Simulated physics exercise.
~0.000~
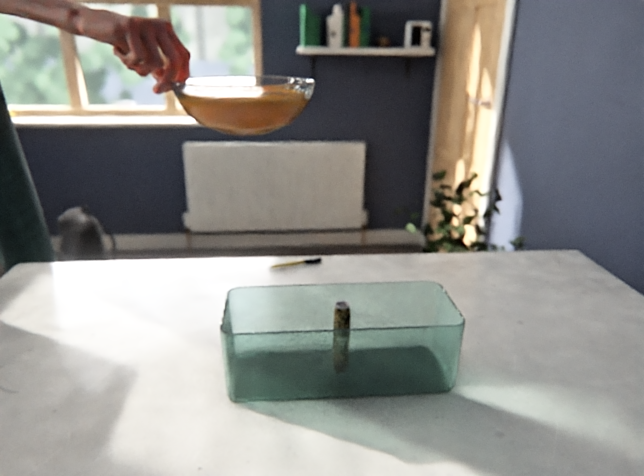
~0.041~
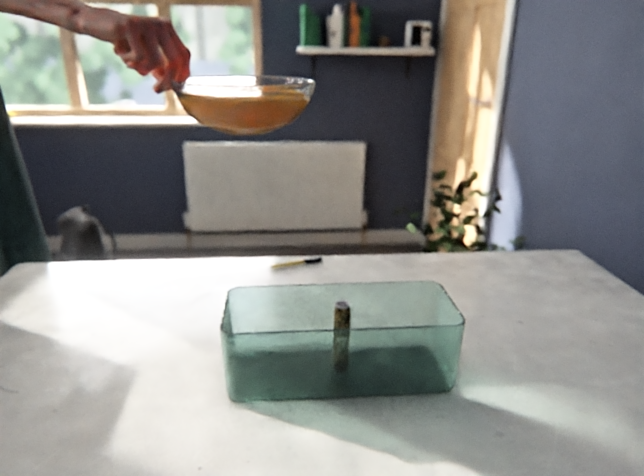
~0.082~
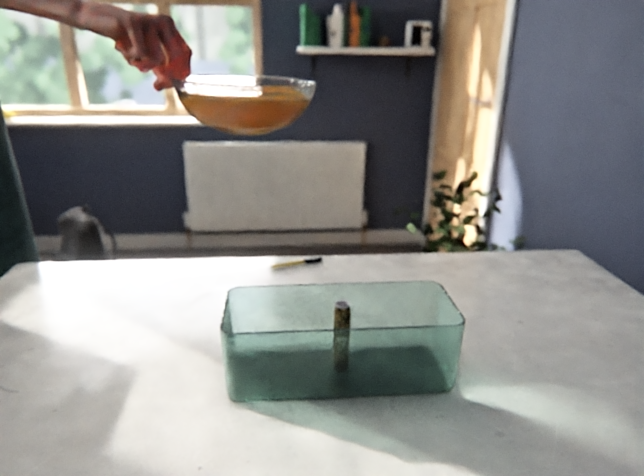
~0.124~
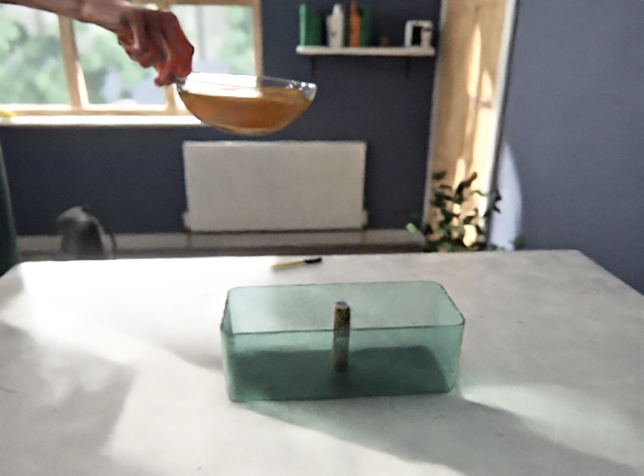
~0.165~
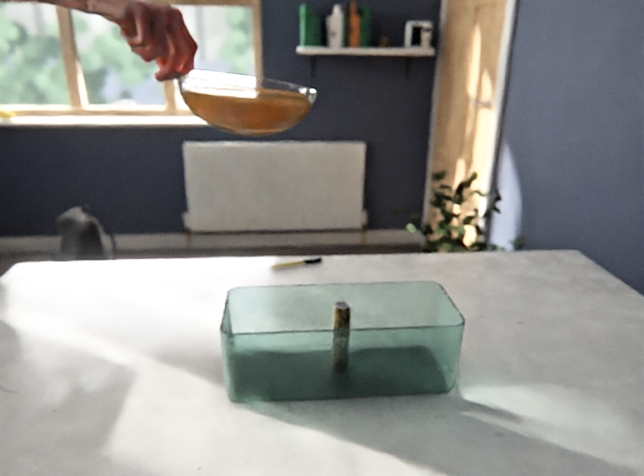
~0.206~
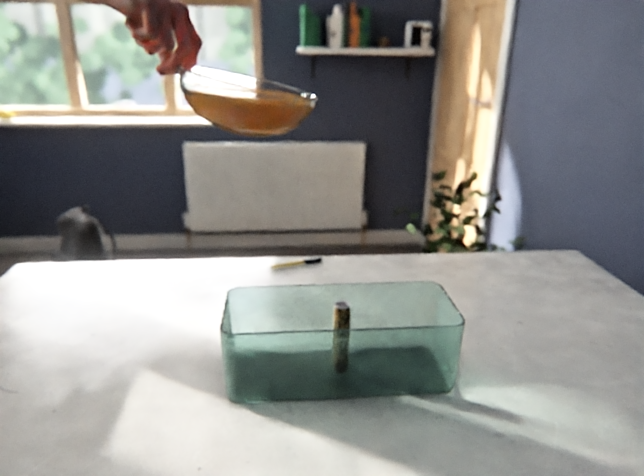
Above a pale table, a hand gradually tilts a glass bowl of juice to the right.
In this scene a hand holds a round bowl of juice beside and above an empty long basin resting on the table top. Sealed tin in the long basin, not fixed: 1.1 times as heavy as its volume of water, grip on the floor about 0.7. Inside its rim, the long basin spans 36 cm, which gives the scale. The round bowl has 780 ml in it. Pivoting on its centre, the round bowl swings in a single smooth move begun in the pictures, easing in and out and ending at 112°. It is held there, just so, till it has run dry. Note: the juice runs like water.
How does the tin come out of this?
It will tip.
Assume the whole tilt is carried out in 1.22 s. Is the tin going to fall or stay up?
Result: Tin tipped over.
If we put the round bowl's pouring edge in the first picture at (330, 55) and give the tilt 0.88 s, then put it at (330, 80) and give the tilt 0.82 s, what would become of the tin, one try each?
Run one: It tumbles. Run two: It tumbles.
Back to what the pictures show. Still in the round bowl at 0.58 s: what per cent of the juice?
Still held: Roughly 18 % of the total.
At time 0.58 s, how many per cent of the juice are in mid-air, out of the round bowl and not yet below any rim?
76 per cent.
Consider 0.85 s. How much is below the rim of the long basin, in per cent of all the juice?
Near 90 in a hundred.
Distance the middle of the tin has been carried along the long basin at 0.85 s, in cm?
Close to 1 cm.
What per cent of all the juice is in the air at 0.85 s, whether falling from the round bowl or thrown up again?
Estimated airborne part: Roughly 8 per cent.
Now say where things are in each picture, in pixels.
It leans 0°; its right rim is at (314, 83); the juice meets the walls at (179, 93) and (309, 93); the long basin's rim runs from (224, 310) to (452, 302); the tin's top is at (342, 308), in the first picture.
It leans 1°; its right rim is at (314, 83); the juice meets the walls at (180, 92) and (309, 94), in the second picture.
It leans 2°; its right rim is at (315, 85); the juice meets the walls at (180, 91) and (309, 94), in the third picture.
It leans 5°; its right rim is at (315, 88); the juice meets the walls at (181, 89) and (310, 96), in the fourth picture.
It leans 8°; its right rim is at (316, 93); the juice meets the walls at (182, 88) and (312, 98), in the fifth picture.
It leans 13°; its right rim is at (317, 99); the juice meets the walls at (186, 88) and (313, 100), in the sixth picture.
After 0.58 s the tilt is 75° and 18 per cent is still to pour; the tin stands where it began.
After 0.85 s the tilt is 109° and 0 per cent is still to pour; the tin leans 10°.
After 1.13 s the tilt is 112° and 0 per cent is still to pour; the tin lies on its side.
After 1.44 s the tilt is 112° and 0 per cent is still to pour; the tin lies on its side.
In the end the tin lies on its side.
